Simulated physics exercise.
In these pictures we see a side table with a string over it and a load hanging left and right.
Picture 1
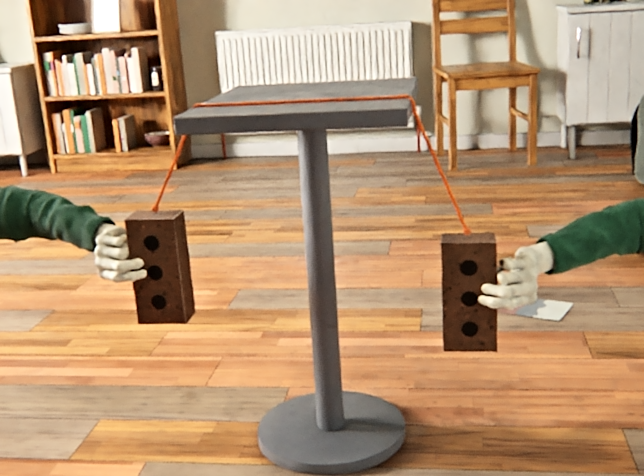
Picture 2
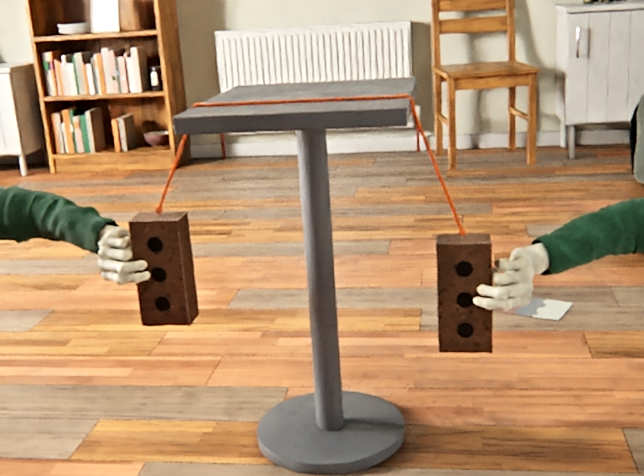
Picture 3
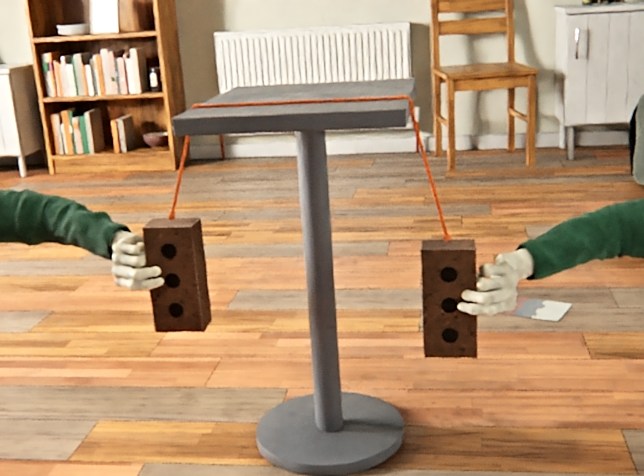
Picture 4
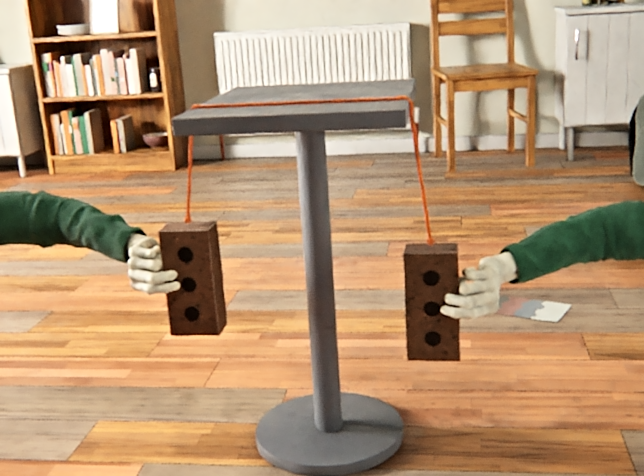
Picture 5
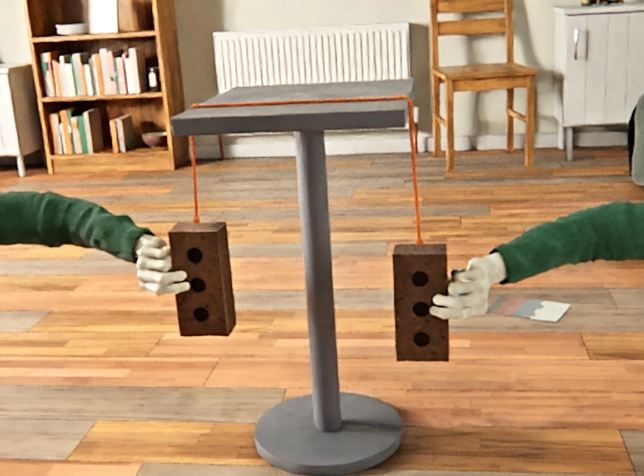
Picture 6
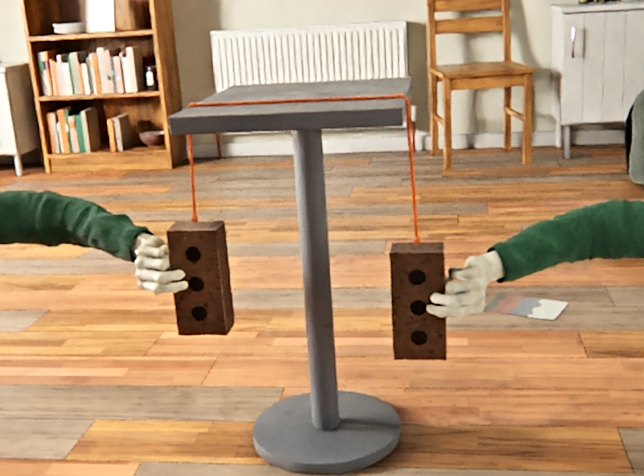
At the start, two green-sleeved arms with pale hands hold dark bricks out to either side of a grey pedestal table, each hanging from an orange string laid over the top. The hands move the bricks inward until the strings hang nearly straight, then the bricks barely shift, hands still touching them.
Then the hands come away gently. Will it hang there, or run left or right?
At rest.
Then, 0.44 s past the final frame, left brick at the same height near (208, 279); right brick at the same height near (411, 302).
Then, 0.98 s past the final frame, left brick at the same height near (204, 279); right brick at the same height near (414, 302).
When it is over, left brick at the same height near (209, 279); right brick at the same height near (408, 302). The string hangs still.
